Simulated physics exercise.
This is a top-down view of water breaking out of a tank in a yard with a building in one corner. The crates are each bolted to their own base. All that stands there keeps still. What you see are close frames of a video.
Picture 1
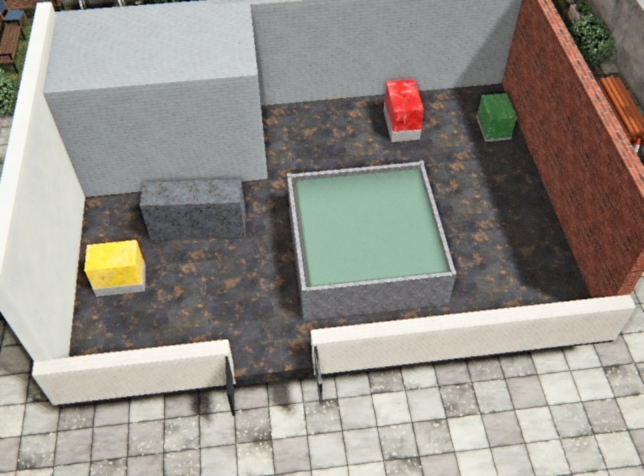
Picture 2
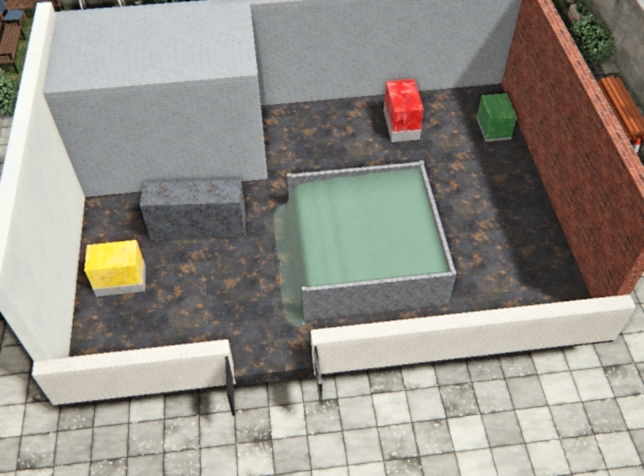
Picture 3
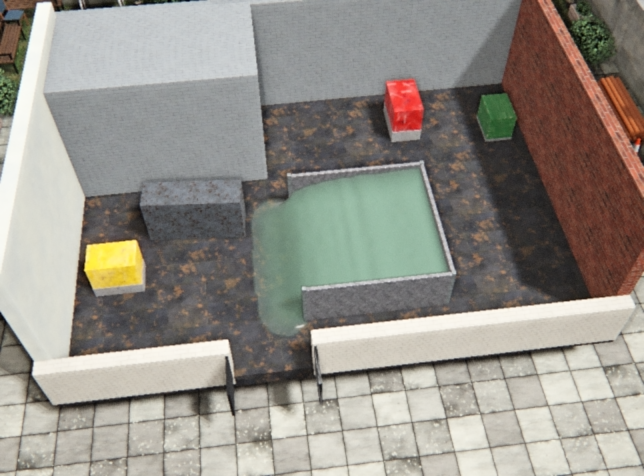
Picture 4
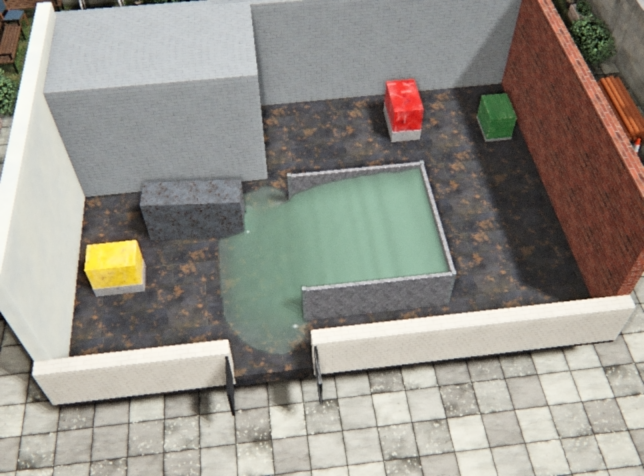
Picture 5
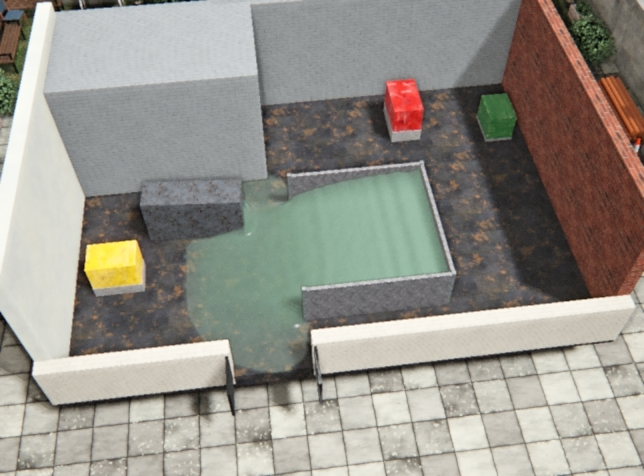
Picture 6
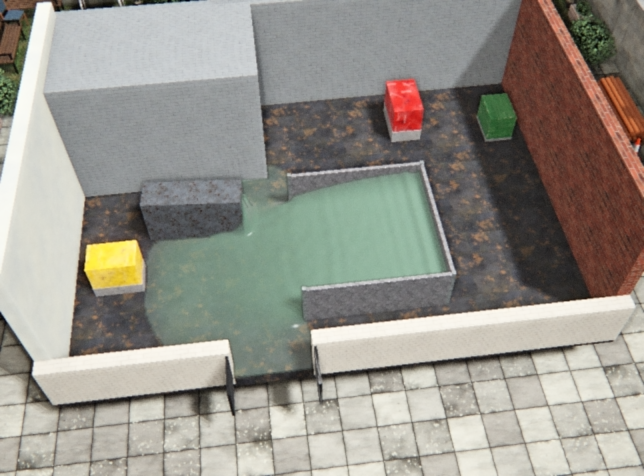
In the video, greenish water sits still in a square tank inside a walled yard, then pours out through the open left side and spreads across the dark ground, past a gray block and toward the yellow block.
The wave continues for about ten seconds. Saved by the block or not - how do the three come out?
At the end, the red crate never meets the water; the yellow crate meets the water; the green crate meets the water.
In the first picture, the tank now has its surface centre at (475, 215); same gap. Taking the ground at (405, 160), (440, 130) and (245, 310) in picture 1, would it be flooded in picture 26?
The first spot is not reached, the second not reached, and the third inundated.
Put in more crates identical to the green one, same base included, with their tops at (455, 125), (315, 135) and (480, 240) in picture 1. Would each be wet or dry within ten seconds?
One after the other: Ends up wet, is wetted, is wetted.
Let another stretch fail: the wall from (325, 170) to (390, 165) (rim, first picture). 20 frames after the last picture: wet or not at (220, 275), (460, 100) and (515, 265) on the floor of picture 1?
Taking them in turn, I get left untouched, then sodden, then left untouched.
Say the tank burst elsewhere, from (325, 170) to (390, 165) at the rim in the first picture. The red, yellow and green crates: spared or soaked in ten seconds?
The red crate is overtopped, the yellow crate is not overtopped, and the green crate is overtopped.
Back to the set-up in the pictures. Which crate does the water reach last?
Clearly the crate marked green.
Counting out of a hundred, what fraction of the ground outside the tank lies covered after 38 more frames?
Some 65 per cent.
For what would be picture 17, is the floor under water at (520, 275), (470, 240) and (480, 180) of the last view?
First spot clear, second spot clear, third spot clear.
A moment on, water covers 35 % of the floor; the red crate not reached, the yellow crate water round its plinth, the green crate not reached.
Next, water covers 40 % of the floor; the red crate not reached, the yellow crate water round its plinth, the green crate not reached.
Then, water covers 55 % of the floor; the red crate water round its plinth, the yellow crate water round its plinth, the green crate not reached.
Later, water covers 65 % of the floor; the red crate water round its plinth, the yellow crate water round its plinth, the green crate water round its plinth.
In the end, water covers 95 % of the floor; the red crate stayed above the water, the yellow crate was topped, the green crate was topped.
